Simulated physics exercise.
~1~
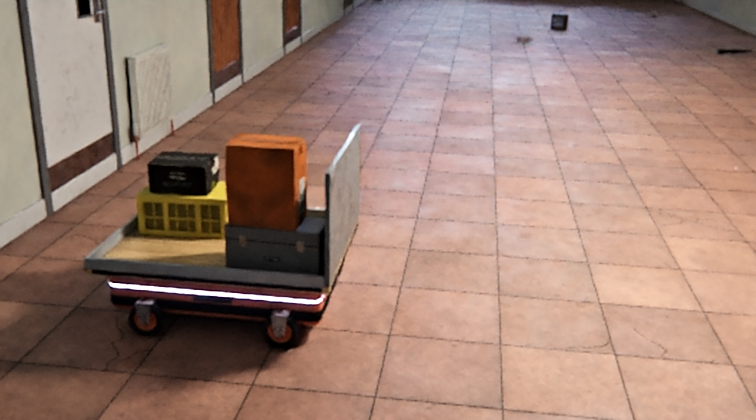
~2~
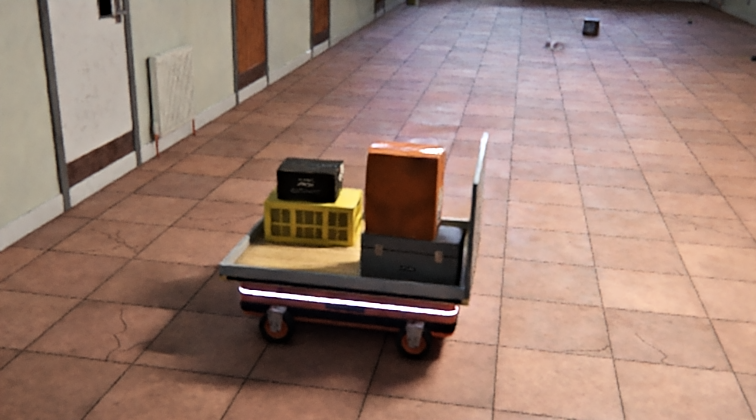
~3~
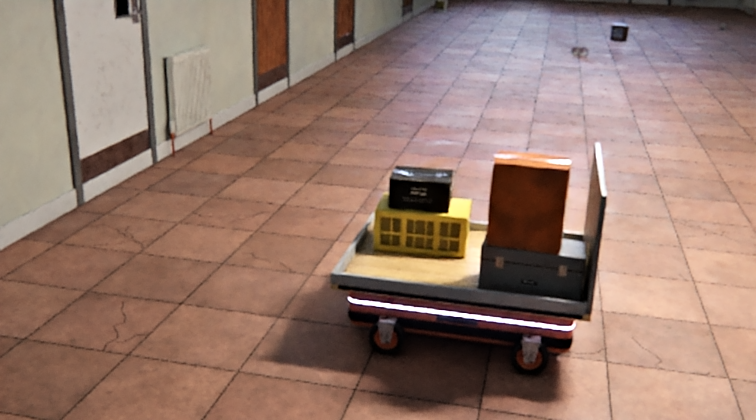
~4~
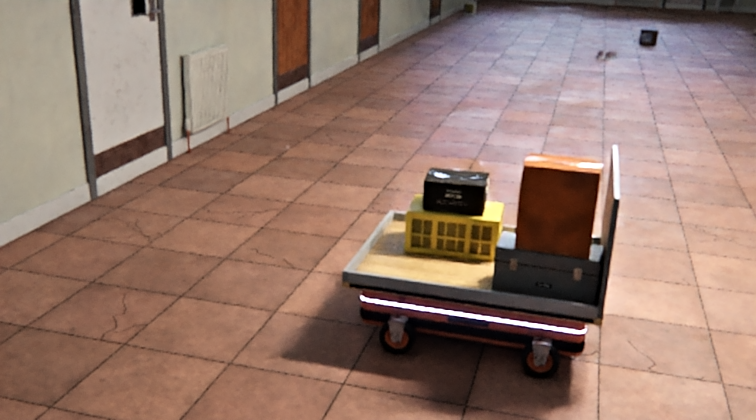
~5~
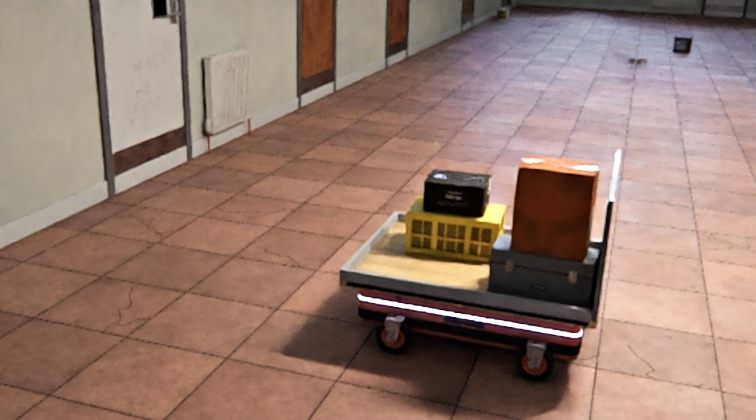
A flat cart carrying an orange box on a grey toolbox and a black parcel on a yellow crate rolled to the right across a tiled hallway floor, then slowed and stopped, with the orange box still upright and everything still aboard.
